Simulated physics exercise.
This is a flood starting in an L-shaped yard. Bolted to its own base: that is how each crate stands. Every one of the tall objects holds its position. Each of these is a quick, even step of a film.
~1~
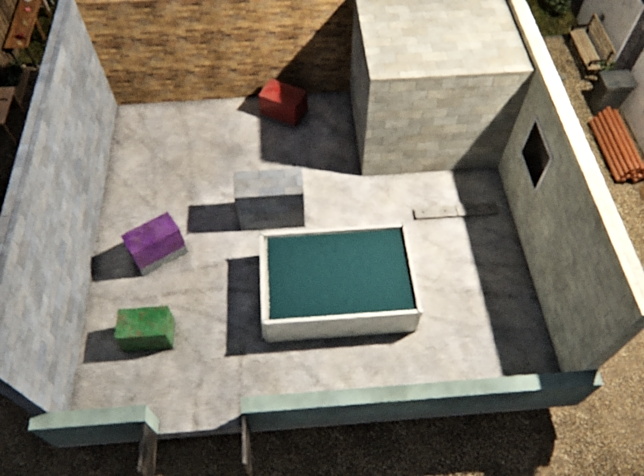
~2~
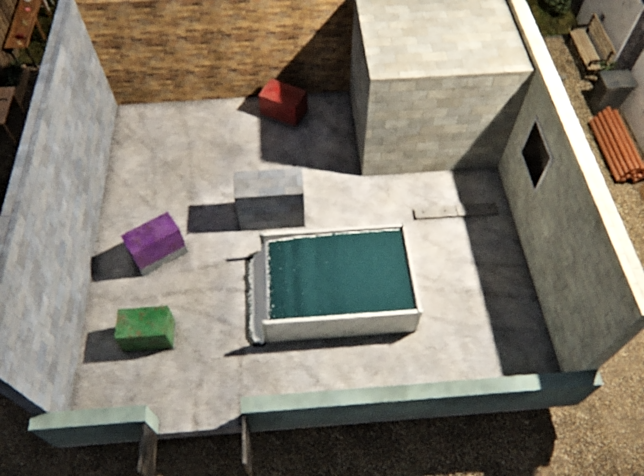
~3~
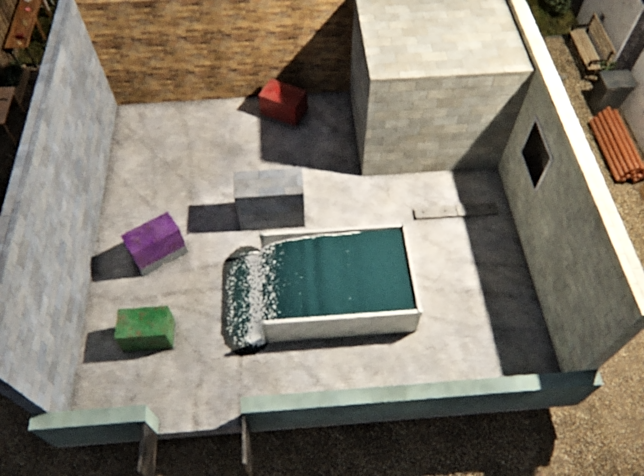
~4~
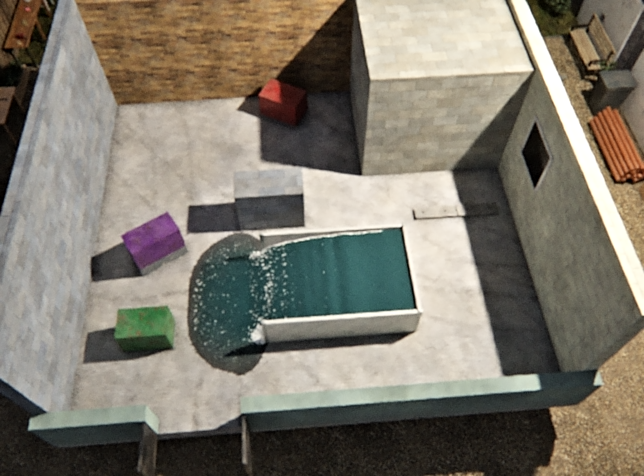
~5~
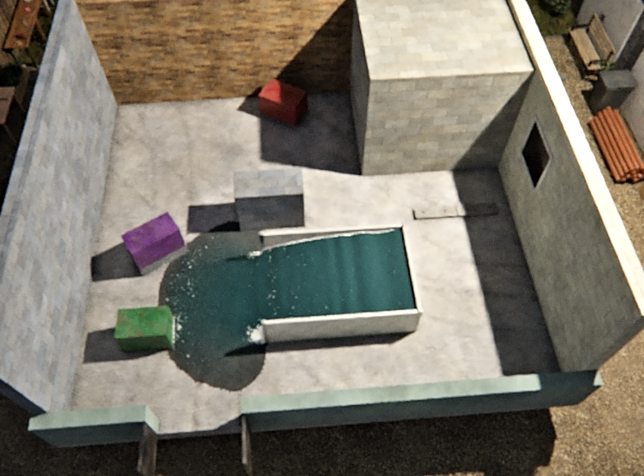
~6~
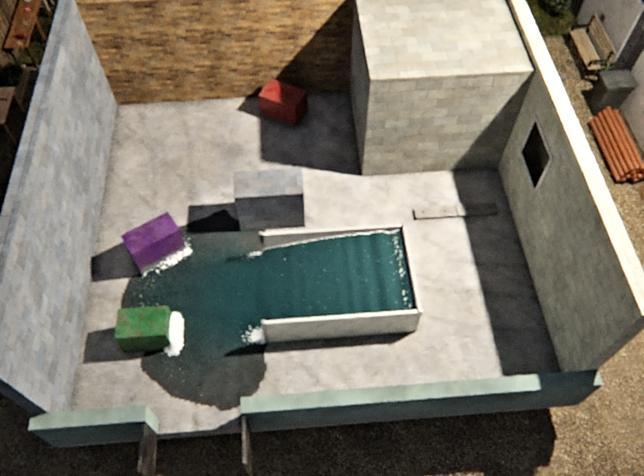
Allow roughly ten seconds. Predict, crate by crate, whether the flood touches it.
My prediction: The green crate is touched; the red crate is touched; the purple crate is touched.
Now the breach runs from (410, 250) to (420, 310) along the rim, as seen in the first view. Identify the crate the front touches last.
The one in red, by my reading.
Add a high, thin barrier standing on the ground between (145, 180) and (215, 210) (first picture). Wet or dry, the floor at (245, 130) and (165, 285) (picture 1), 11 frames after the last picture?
Untouched, reached.
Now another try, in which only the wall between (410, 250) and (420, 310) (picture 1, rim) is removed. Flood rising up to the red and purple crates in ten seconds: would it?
In that case the red one is never flooded and the purple one is never flooded.
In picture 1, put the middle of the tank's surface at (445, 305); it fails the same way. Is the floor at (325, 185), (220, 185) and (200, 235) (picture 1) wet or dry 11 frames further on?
Results in order - left untouched, left untouched, swamped.
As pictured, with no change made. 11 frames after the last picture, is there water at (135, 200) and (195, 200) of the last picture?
The first place is inundated and the second is inundated.
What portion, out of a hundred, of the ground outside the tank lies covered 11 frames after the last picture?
30 %.
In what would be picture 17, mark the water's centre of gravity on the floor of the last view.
Close to (225, 302).
A moment on, water covers 25 % of the floor; the green crate water round its plinth, the red crate not reached, the purple crate water round its plinth.
Next, water covers 30 % of the floor; the green crate water round its plinth, the red crate not reached, the purple crate water round its plinth.
Then, water covers 40 % of the floor; the green crate water round its plinth, the red crate not reached, the purple crate water round its plinth.
Later, water covers 60 % of the floor; the green crate water round its plinth, the red crate water round its plinth, the purple crate water round its plinth.
In the end, water covers 90 % of the floor; the green crate was topped, the red crate was topped, the purple crate was topped.
